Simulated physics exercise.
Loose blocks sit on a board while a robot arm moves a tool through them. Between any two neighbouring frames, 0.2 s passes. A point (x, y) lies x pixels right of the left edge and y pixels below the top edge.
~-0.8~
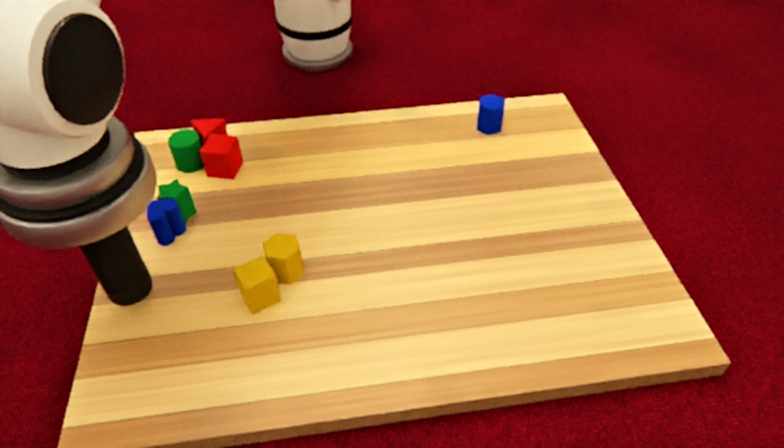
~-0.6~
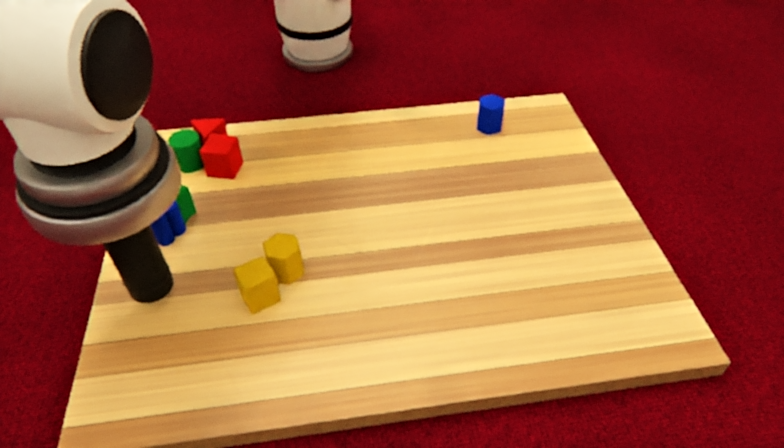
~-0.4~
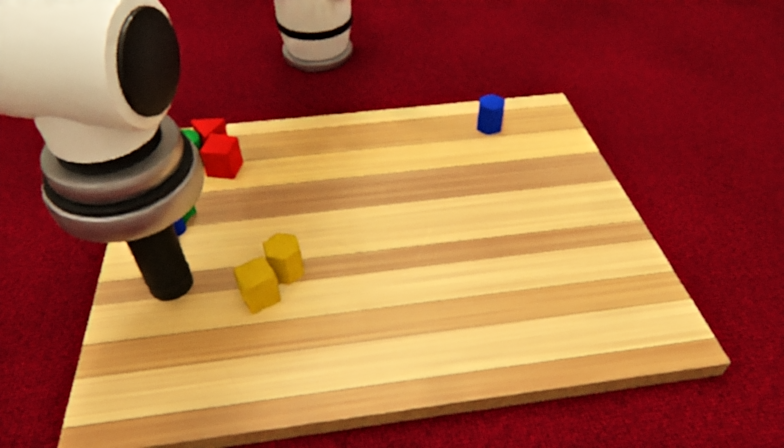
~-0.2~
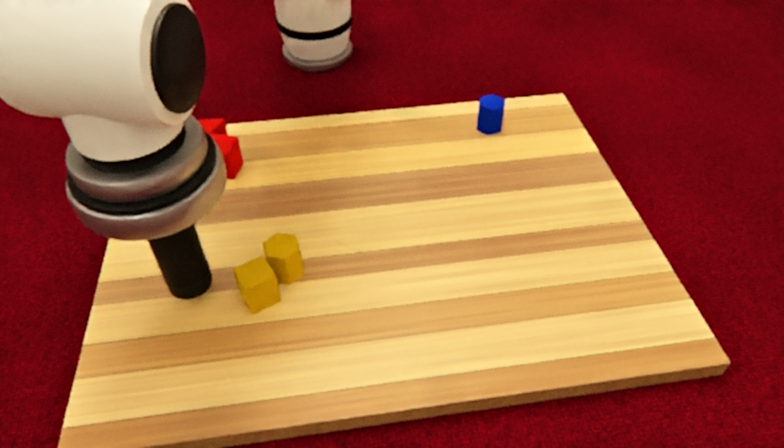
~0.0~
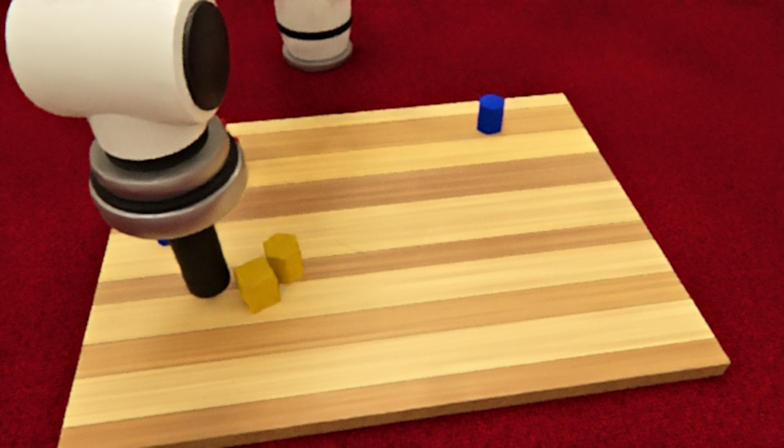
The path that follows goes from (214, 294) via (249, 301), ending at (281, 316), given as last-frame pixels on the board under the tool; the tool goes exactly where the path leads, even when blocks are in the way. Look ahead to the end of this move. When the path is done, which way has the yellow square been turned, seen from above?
Looking down on the board, it turns counter-clockwise.
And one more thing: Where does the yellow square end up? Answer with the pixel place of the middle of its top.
At the end it should sit near (321, 285).
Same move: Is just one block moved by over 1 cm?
Yes, that is how it ends up.
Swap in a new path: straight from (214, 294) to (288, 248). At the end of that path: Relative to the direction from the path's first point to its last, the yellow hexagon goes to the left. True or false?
That claim is false.
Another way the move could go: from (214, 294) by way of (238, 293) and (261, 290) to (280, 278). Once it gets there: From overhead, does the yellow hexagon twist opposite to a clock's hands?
Yes, that is what happens.
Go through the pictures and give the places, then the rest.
In the first picture, tool tip at (131, 290); block tops, yellow square at (254, 272); yellow hexagon at (281, 245).
In the second picture, tool at (152, 287); blocks unchanged.
In the third picture, tool at (172, 285); blocks unchanged.
In the fourth picture, tool at (191, 284); blocks unchanged.
In the fifth picture, tool at (209, 283); yellow square at (254, 272); yellow hexagon at (281, 245).
On the path given first. Halfway along, tool at (246, 289); yellow square at (286, 278); yellow hexagon at (285, 244), turned 10° anticlockwise.
At the end, tool at (278, 304); yellow square at (321, 285), turned 25° anticlockwise; yellow hexagon at (285, 244), turned 10° anticlockwise.
